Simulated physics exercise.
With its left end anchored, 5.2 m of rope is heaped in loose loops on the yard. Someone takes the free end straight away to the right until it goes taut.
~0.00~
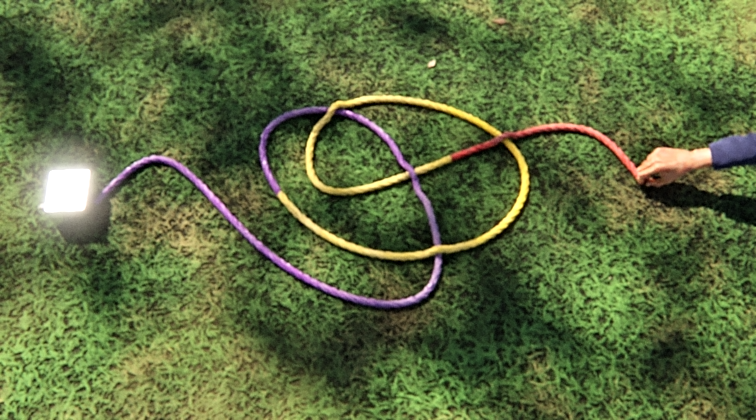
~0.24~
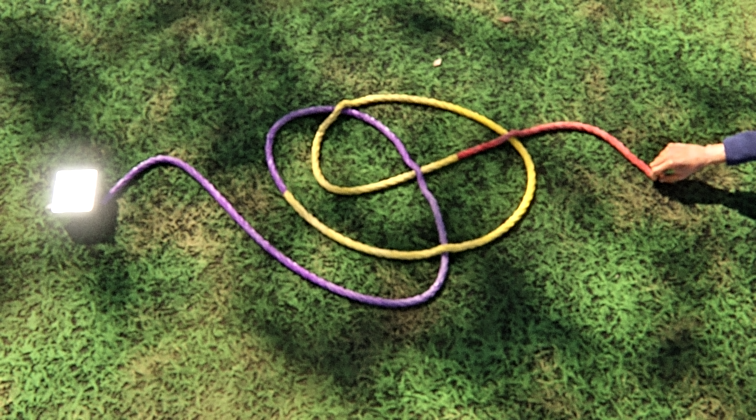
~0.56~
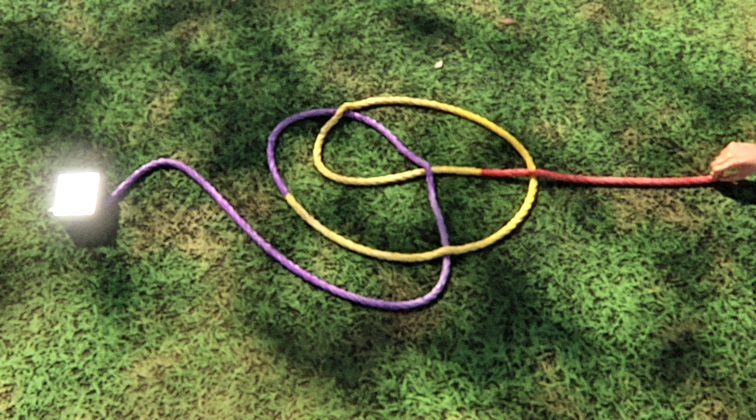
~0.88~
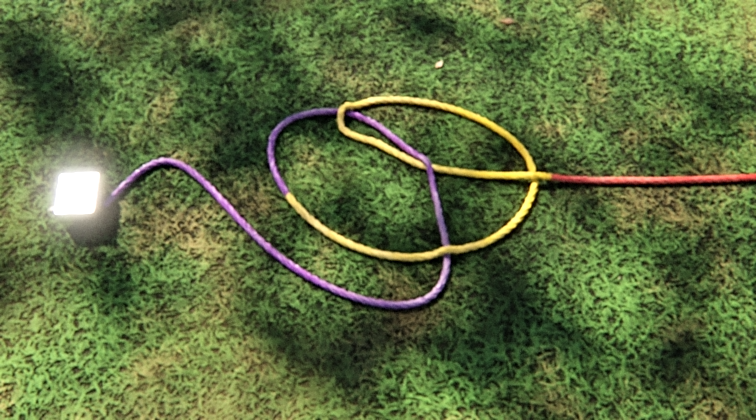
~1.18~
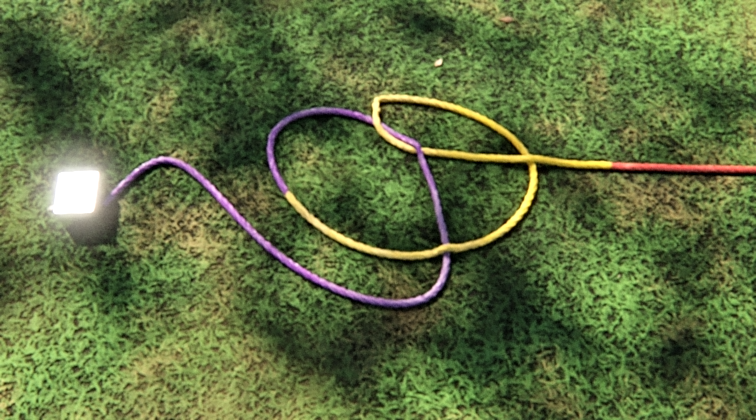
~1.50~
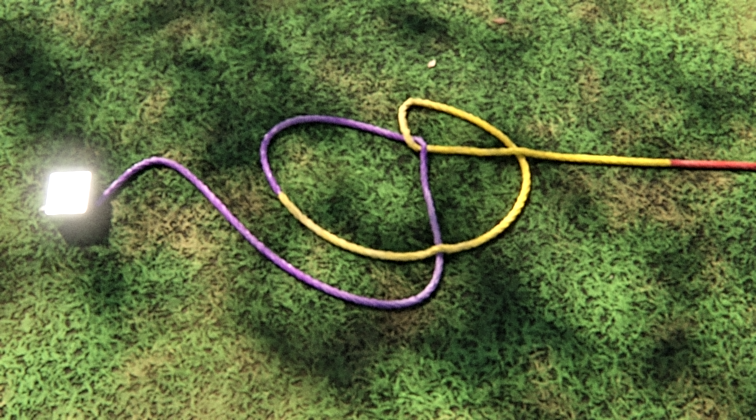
A purple, yellow and red rope lying looped on the grass was pulled to the right by a hand gripping its red end, straightening that end and shrinking one of the yellow loops.
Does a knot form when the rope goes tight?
Yes. The rope will catch on itself.
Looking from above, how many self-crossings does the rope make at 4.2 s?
5.
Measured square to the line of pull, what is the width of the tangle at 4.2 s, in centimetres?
The width at that point is about 10 cm.
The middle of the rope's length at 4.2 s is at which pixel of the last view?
Midpoint estimate: Approx. (616, 200) px.
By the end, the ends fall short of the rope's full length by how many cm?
Roughly 35 centimetres.
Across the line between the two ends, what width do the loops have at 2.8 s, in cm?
The spread comes to around 46 cm.
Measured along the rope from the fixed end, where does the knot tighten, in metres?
Some 2.0 m along.
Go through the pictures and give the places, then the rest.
The first picture shows crossings (334, 111) yellow over purple, (414, 175) purple over yellow, (439, 255) yellow over purple, (505, 140) red over yellow; rope runs through (230, 216) (403, 164) (374, 254) (404, 100) (495, 142); grip (643, 183).
In the second picture, rope runs through (236, 216) (380, 253) (501, 140); grip (656, 178).
In the third picture, rope runs through (238, 219) (382, 255) (532, 172); grip (717, 178).
In the fourth picture, rope runs through (238, 218) (382, 255) (599, 181).
In the fifth picture, rope runs through (238, 217) (382, 253) (661, 167).
In the sixth picture, rope runs through (231, 218) (424, 152) (375, 254) (406, 105) (719, 165).
After 2.8 s, the ends are 3.0 m apart, loops still 45 cm across.
After 4.2 s, the ends are 3.8 m apart, loops still 9 cm across.
After 5.5 s, the ends are 4.6 m apart, loops still 8 cm across.
After 6.9 s, the ends are 4.8 m apart, with a tight lump 2.1 m from the fixed end.
After 7.2 s, the ends are 4.8 m apart, with a tight lump 2.1 m from the fixed end.
